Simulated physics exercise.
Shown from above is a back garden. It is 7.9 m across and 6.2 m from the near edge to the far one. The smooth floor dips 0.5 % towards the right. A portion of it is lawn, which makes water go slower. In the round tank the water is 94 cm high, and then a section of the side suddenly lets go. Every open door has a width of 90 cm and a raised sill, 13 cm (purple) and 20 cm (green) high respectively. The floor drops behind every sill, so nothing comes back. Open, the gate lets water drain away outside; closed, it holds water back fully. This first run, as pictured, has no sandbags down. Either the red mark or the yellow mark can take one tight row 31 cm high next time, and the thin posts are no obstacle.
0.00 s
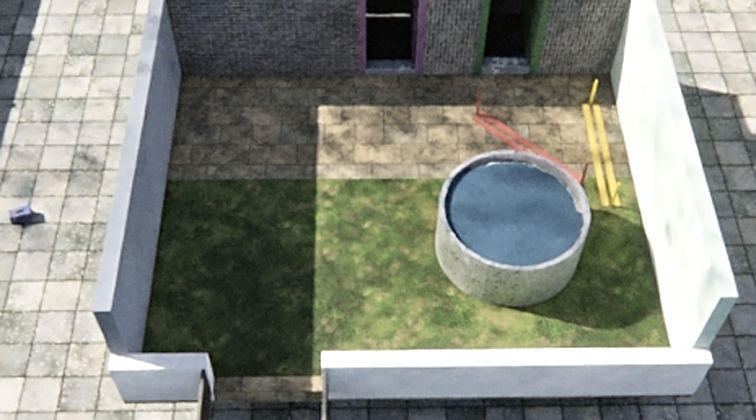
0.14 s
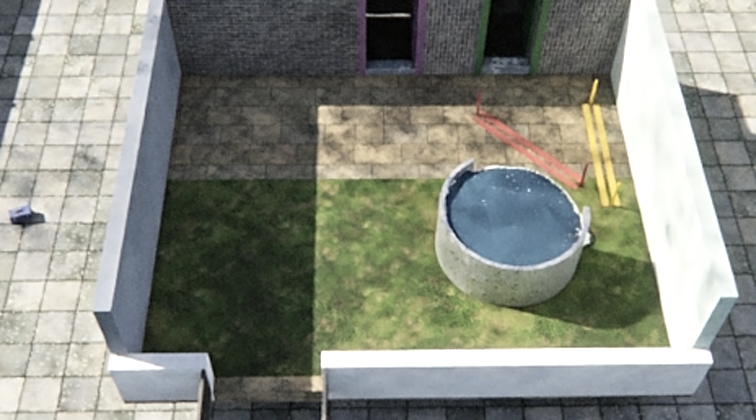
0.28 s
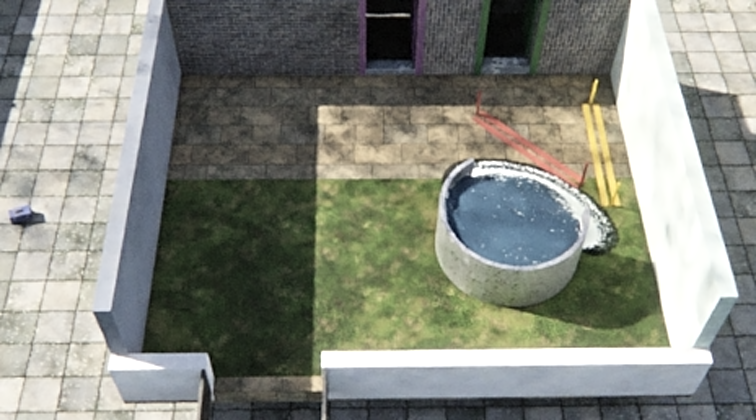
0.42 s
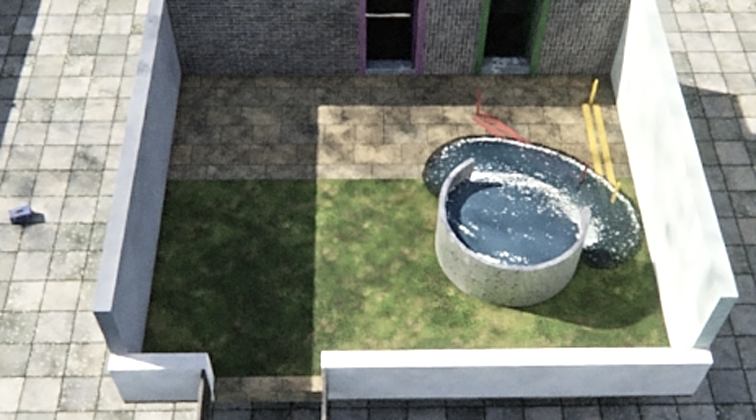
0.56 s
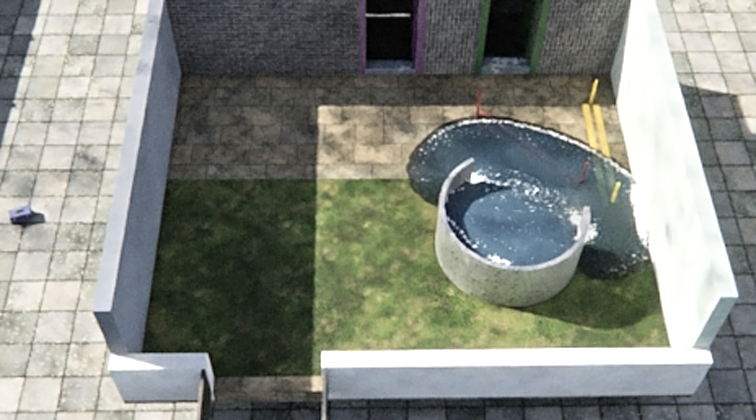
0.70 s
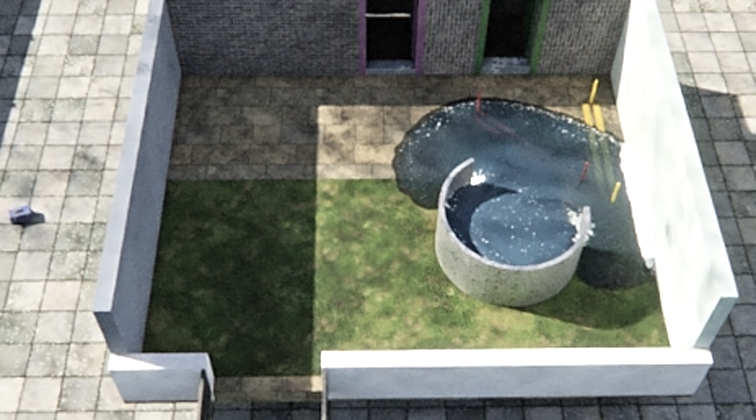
In a walled back garden seen from above, the far side of a round tank opened and water poured out, spreading across the grass and paving around the red and yellow bars to the right-hand wall.
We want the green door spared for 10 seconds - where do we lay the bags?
Lay them on red.
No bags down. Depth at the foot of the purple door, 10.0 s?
It comes to some 4.0 cm deep at that spot.
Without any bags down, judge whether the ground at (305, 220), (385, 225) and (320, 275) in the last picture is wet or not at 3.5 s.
In that order: Dry, not reached, still dry.
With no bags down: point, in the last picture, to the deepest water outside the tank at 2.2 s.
I'd point to somewhere near (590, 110).
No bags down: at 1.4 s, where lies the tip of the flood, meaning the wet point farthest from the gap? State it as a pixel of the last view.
Near (369, 75).
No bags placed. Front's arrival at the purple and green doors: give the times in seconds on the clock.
It first reaches the purple door at 1.2 s, the green door at 0.9 s.
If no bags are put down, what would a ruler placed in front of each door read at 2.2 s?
Depths in centimetres: Purple 15, green 39.
After 1.4 s water covers 35 % of the floor and is deepest (73 cm) near (603, 74) in the run without bags; in at the green door, 17 L with no bags, 0 L with the row on red, 27 L on yellow.
After 2.2 s water covers 35 % of the floor and is deepest (53 cm) near (590, 110) in the run without bags; in at the green door, 79 L with no bags, 1 L with the row on red, 156 L on yellow.
After 3.5 s water covers 50 % of the floor and is deepest (24 cm) near (585, 190) in the run without bags; in at the green door, 143 L with no bags, 10 L with the row on red, 242 L on yellow.
After 6.0 s water covers 85 % of the floor and is deepest (16 cm) near (668, 372) in the run without bags; in at the green door, 145 L with no bags, 11 L with the row on red, 246 L on yellow.
After 10.0 s water covers 100 % of the floor and is deepest (10 cm) near (325, 353) in the run without bags; in at the green door, 145 L with no bags, 11 L with the row on red, 246 L on yellow.
